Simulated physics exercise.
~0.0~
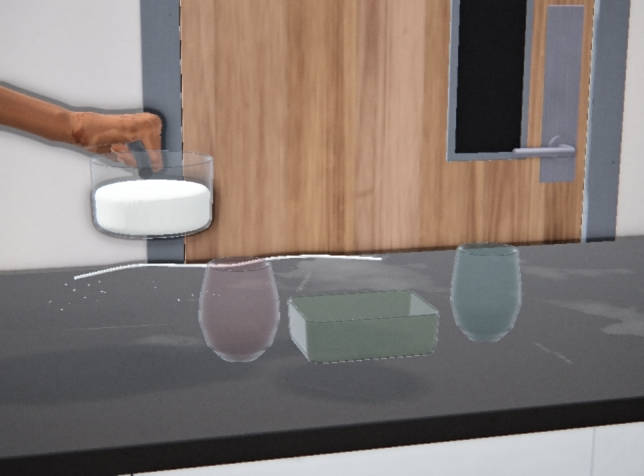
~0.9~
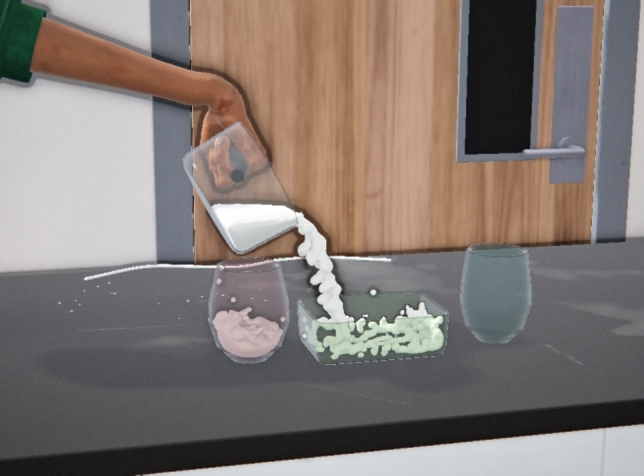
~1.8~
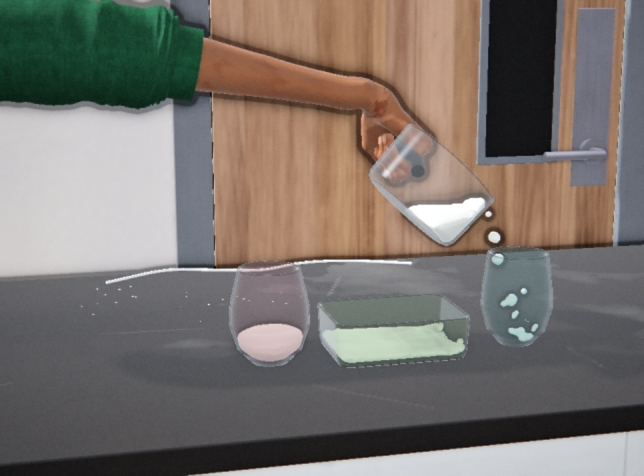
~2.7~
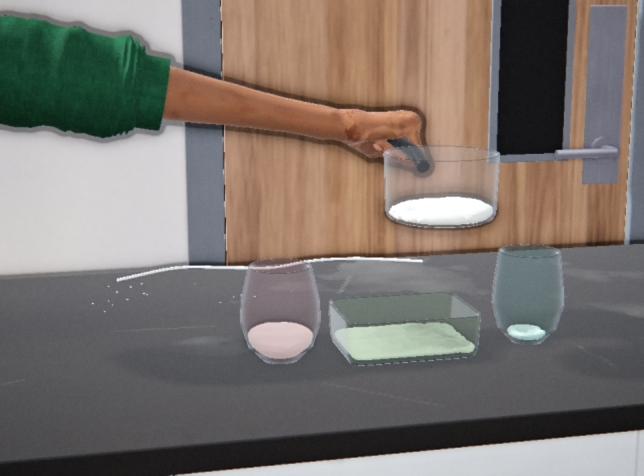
We see a hand tilt a clear pan of white liquid and carry it rightward over a pinkish glass, a greenish tub and a bluish glass, pouring into each, then level it, leaving the bluish glass with only a little and some liquid still in the pan.
